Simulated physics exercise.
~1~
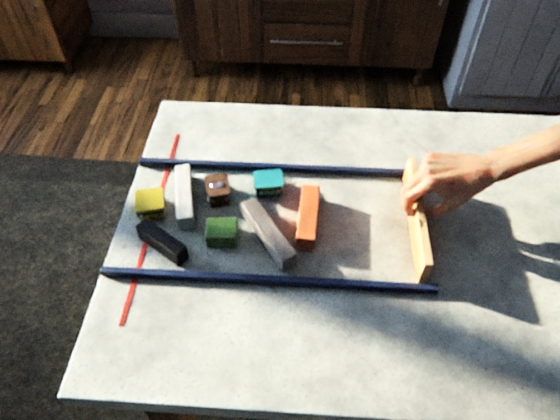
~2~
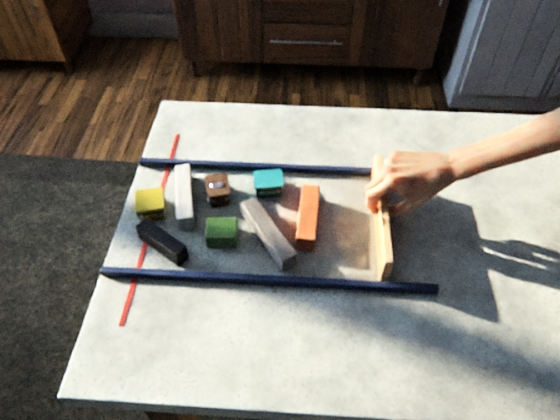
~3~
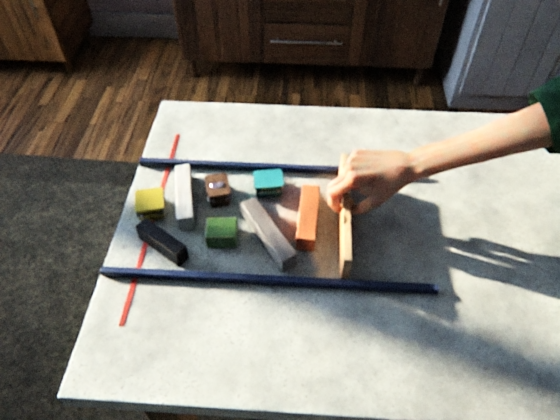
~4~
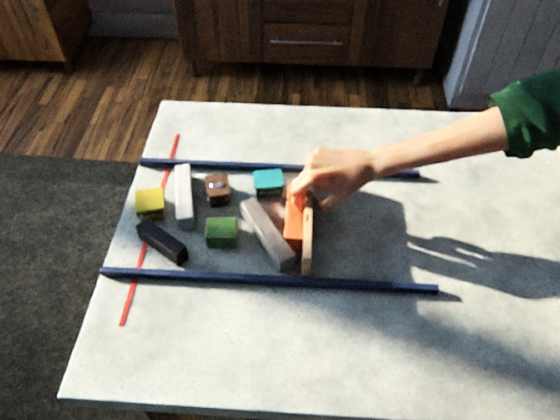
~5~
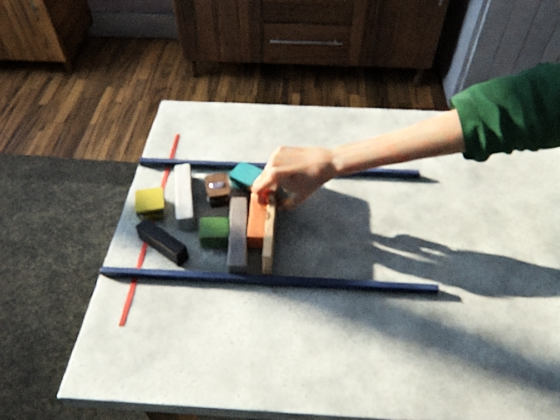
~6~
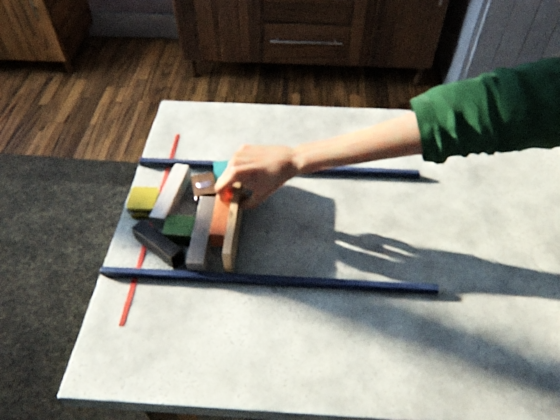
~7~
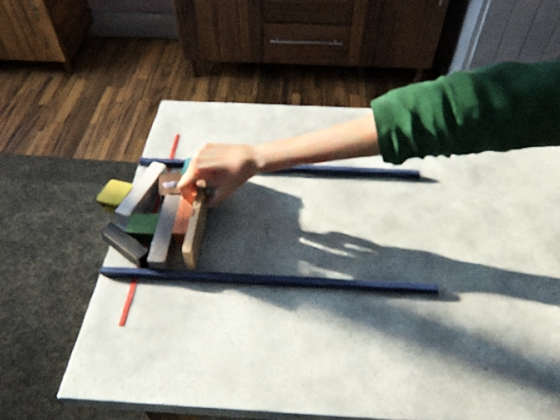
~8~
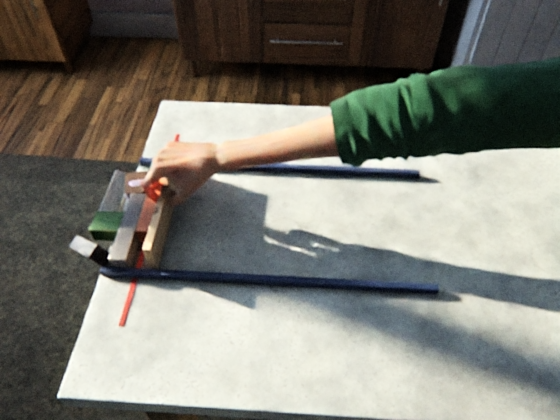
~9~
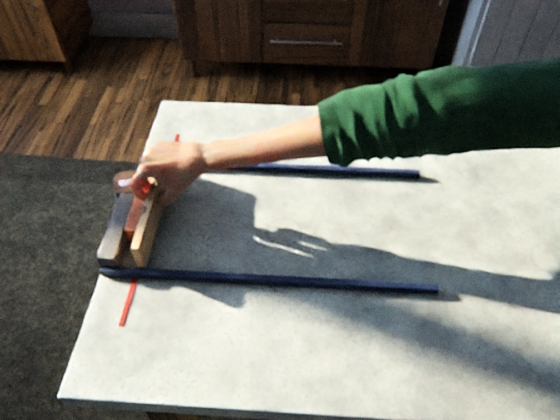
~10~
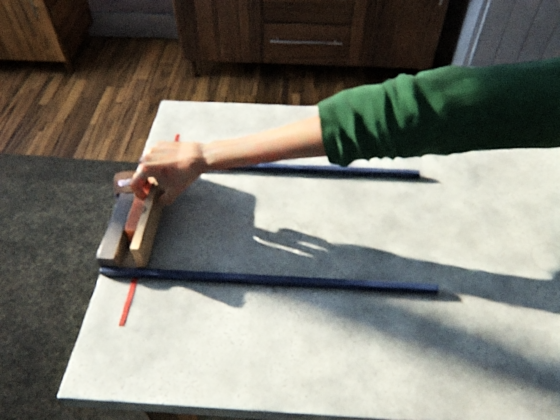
A hand in a green sleeve slides an upright wooden board leftward across a pale tabletop, seen from above at an angle, with wooden cabinets behind. Between two dark blue rails lie a yellow block, black stick, white bar, green block, brown and teal blocks, a grey bar and an orange bar, near a red tape line. The board meets the orange bar, then gathers the others into a tight cluster. The yellow block, black stick, white bar and green block go over the left edge. The board stops near the tape, with the grey and orange bars still against it.
